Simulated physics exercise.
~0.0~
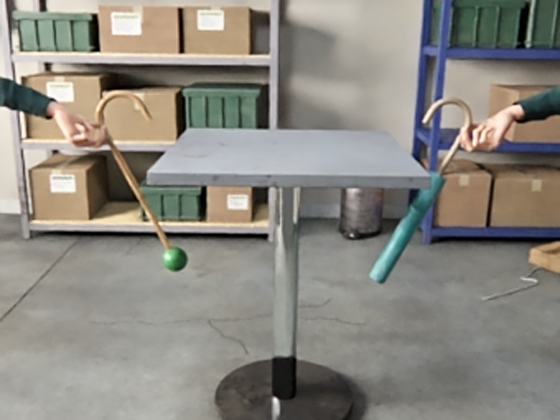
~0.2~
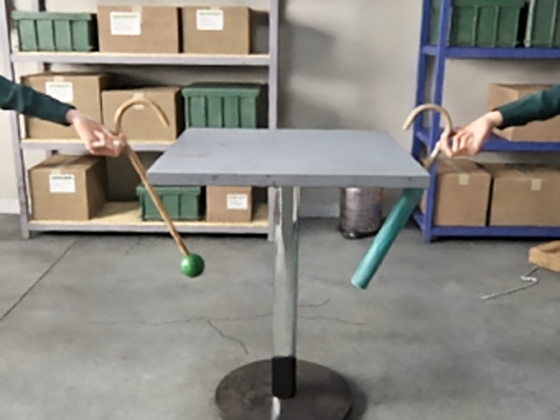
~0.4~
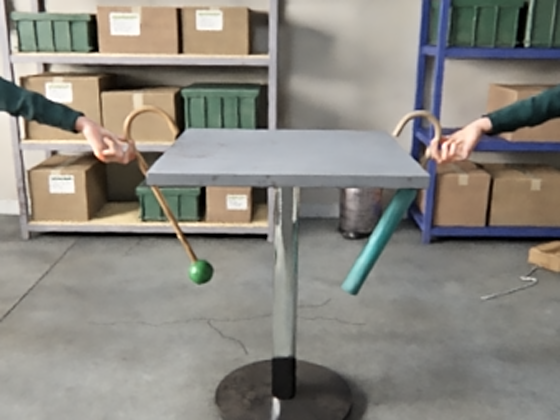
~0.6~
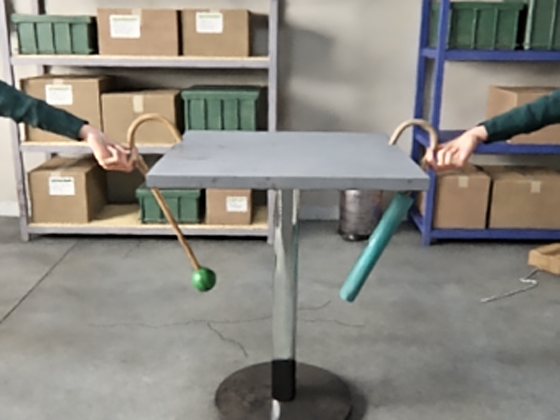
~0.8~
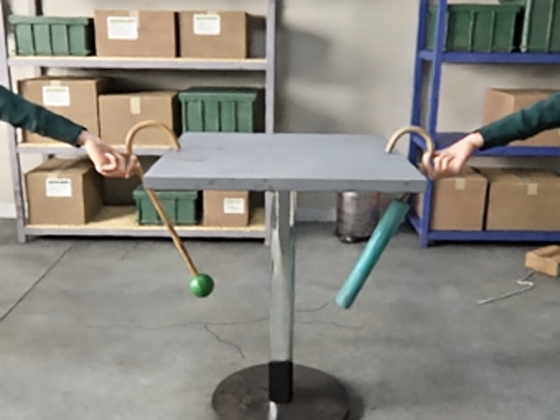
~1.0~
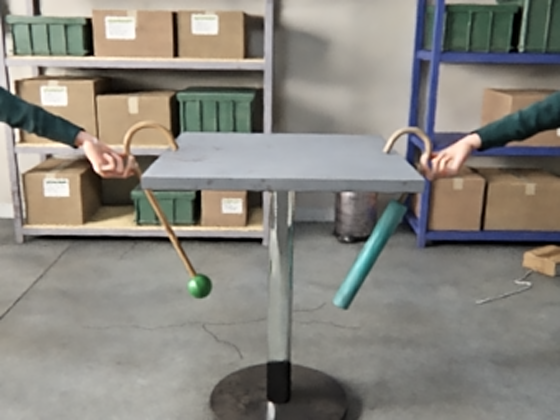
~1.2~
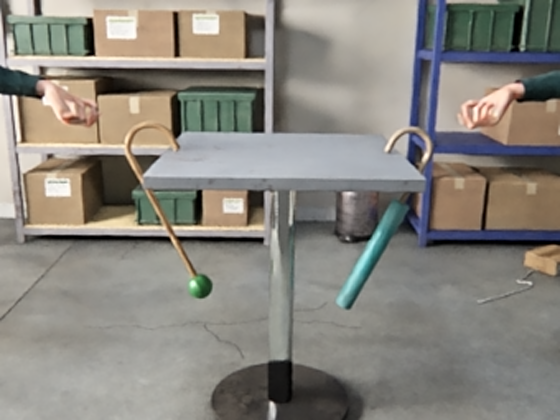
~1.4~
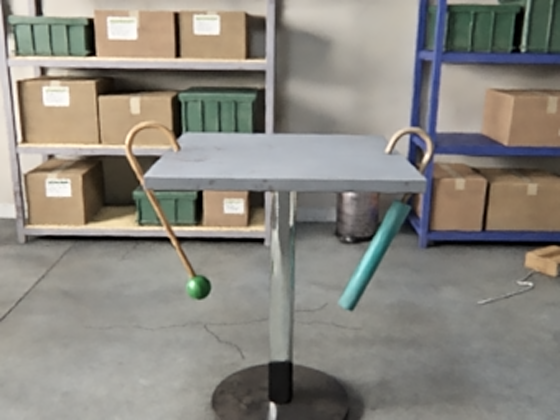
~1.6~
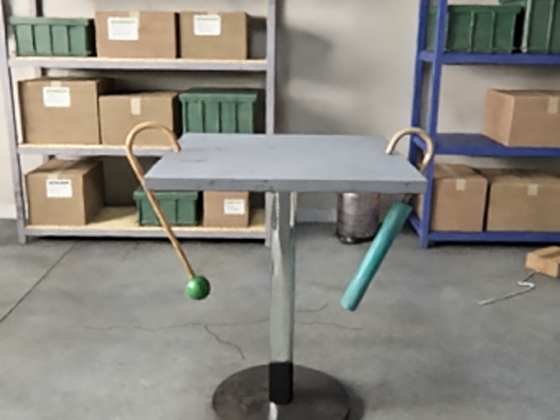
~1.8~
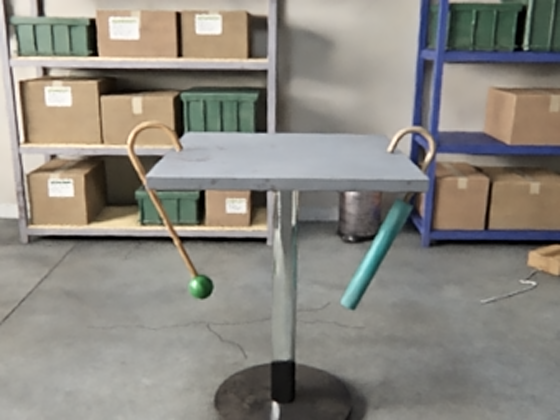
A green-tipped ladle with a crooked handle and a turquoise umbrella are carried in by two hands, one from each side, toward a small grey table on a single post. The ladle moves right and the umbrella moves left until their crooks reach opposite edges of the tabletop. Both are lowered slightly so the crooks hook over the edges. The hands hold them there briefly, then let go and draw back out of view. Left alone, the ladle and the umbrella stay hanging from the table, tilted and nearly still.
